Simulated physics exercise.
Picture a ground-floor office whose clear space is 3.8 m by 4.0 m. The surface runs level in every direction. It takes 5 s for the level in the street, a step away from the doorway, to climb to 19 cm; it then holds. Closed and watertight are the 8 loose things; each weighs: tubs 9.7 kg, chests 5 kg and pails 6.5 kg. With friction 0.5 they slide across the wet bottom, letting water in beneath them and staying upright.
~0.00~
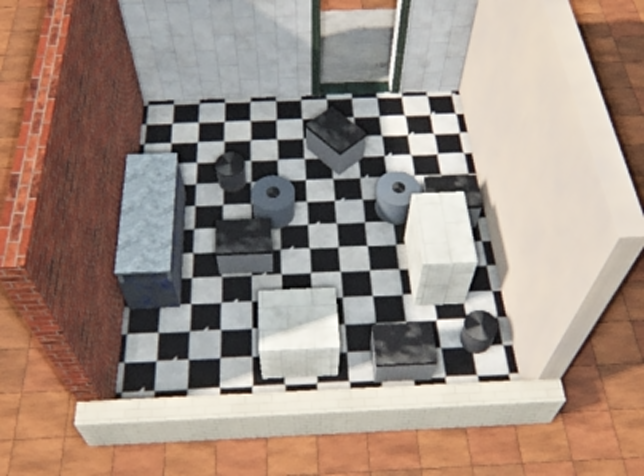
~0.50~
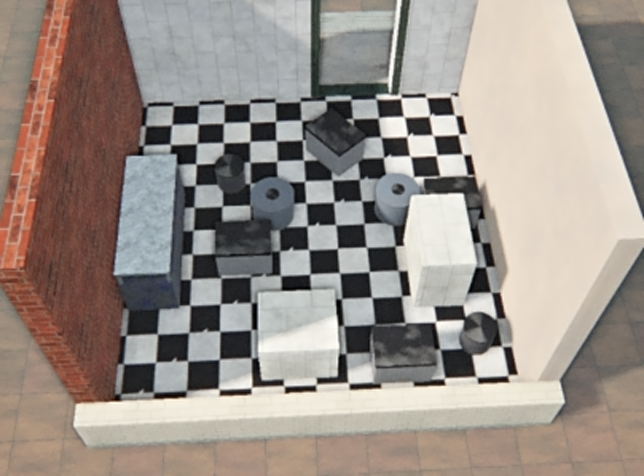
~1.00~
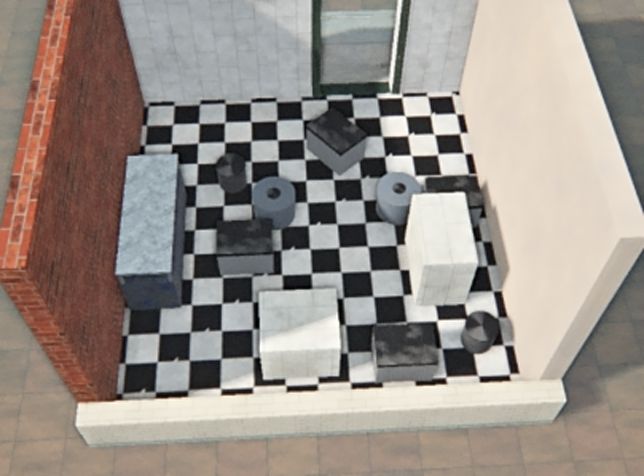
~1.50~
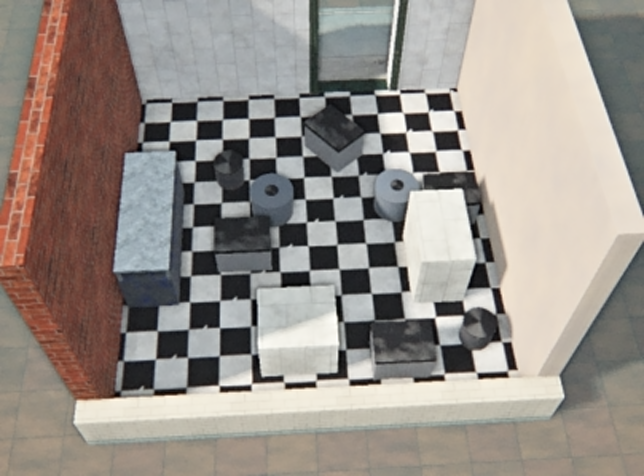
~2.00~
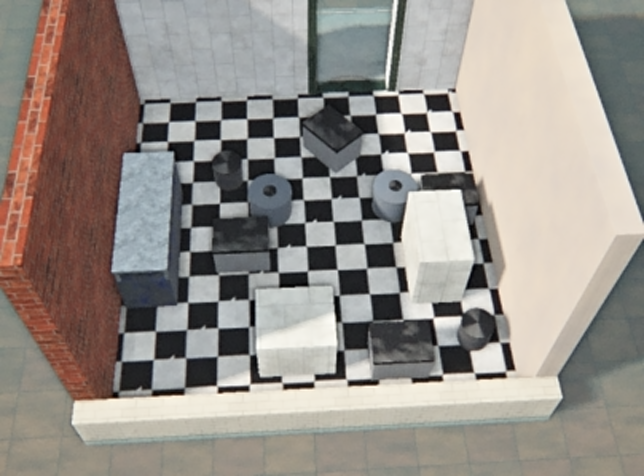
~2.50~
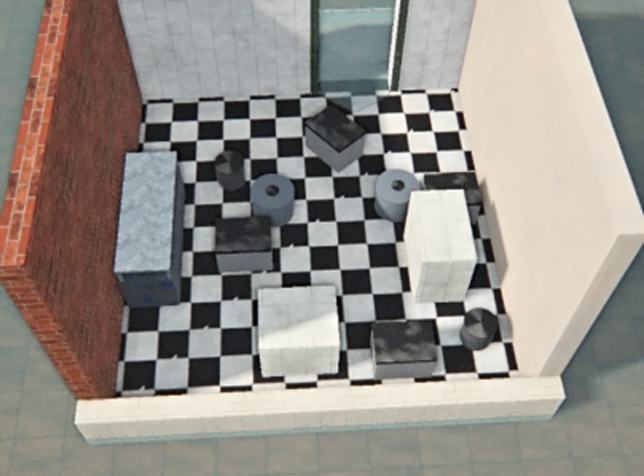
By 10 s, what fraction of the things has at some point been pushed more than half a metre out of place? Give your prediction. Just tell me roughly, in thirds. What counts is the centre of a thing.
Roughly under a third.
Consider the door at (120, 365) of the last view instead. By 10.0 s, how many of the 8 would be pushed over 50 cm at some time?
You'd get 4 in that case.
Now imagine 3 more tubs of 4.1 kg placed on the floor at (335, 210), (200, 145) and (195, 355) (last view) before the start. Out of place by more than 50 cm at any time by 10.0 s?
Taking them in order, the first is beyond that distance, the second is within that distance and the third is within that distance.
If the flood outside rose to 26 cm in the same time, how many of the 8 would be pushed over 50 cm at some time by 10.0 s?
With that change, 4 of them.
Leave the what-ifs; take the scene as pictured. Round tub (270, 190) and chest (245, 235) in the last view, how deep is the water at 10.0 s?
Roughly 5 and 5 cm.
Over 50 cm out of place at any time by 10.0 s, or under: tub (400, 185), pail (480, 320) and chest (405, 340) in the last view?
Result, in turn: Exceeded / stayed within / stayed within.
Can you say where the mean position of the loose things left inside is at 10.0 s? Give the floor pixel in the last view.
That lands at roughly (330, 273).
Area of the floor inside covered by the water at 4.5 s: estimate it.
I'd estimate close to 4.0 m2.
After 3.5 s 0 of 8 are over 50 cm from their spots; 0 afloat.
After 4.5 s 1 of 8 are over 50 cm from their spots; 0 afloat.
After 7.0 s 1 of 8 are over 50 cm from their spots; 2 afloat.
After 10.0 s 2 of 8 are over 50 cm from their spots, and 2 have been at some point; 5 afloat.
